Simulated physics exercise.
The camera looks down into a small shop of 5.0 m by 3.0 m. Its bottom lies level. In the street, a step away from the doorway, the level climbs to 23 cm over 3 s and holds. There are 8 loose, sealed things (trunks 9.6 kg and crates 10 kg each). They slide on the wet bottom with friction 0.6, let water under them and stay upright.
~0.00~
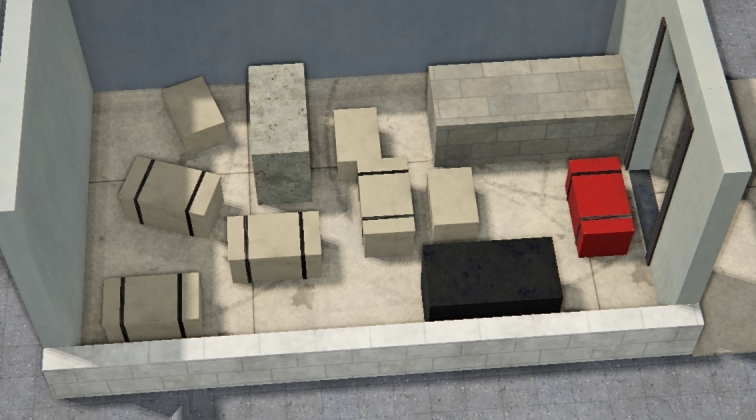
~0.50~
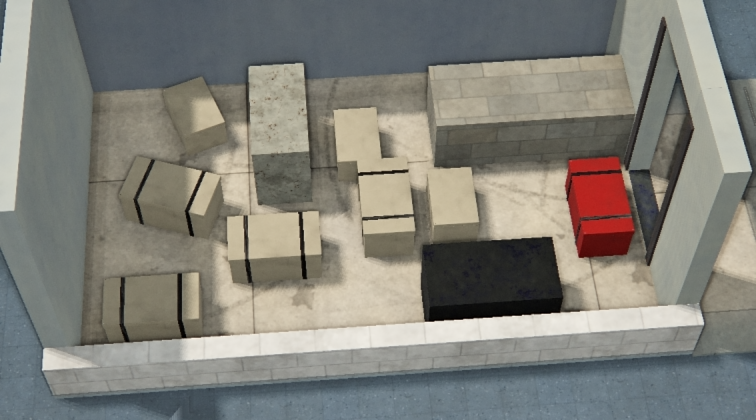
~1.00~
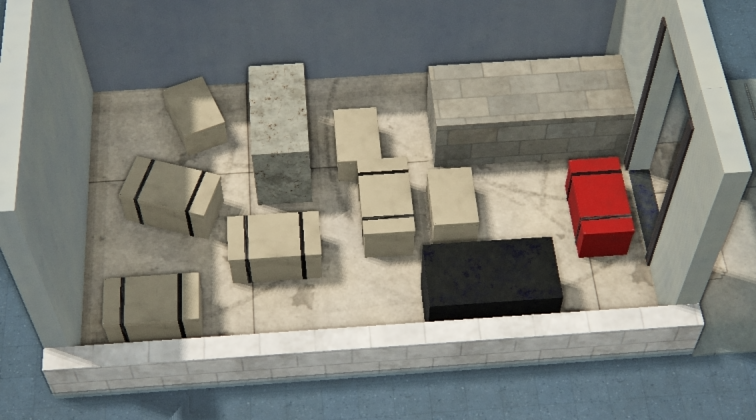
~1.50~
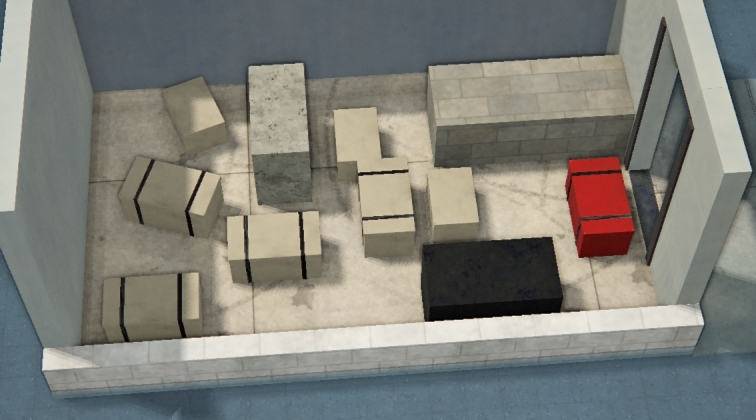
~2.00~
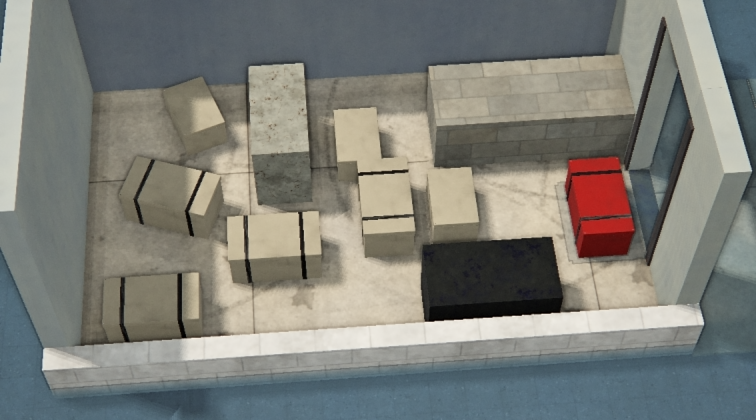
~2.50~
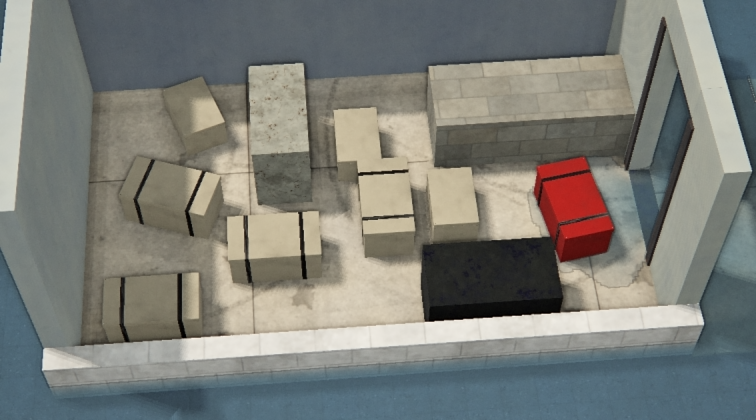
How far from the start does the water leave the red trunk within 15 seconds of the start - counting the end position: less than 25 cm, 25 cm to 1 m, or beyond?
The red trunk ends far away.
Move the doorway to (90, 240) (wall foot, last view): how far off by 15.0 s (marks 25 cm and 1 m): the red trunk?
Then the red trunk moves a short way.
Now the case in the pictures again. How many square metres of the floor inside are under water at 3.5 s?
Roughly 3.0 m2.
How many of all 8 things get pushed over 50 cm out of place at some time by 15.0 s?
I count 6.
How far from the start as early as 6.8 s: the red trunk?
Roughly 300 cm by then.
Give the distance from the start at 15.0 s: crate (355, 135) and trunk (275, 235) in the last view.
In that order: 80 cm, 150 cm.
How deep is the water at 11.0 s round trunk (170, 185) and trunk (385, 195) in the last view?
Roughly 13 and 12 cm.
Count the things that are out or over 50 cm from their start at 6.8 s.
5 of them.
After 3.5 s the red trunk is near (495, 211), 1.0 m from its start, afloat; 1 afloat.
After 6.8 s the red trunk is near (286, 230), 2.8 m from its start, afloat; 5 afloat.
After 11.0 s the red trunk is near (244, 213), 3.1 m from its start, afloat; 8 afloat.
After 15.0 s the red trunk is near (284, 272), 2.9 m from its start, afloat; 8 afloat.
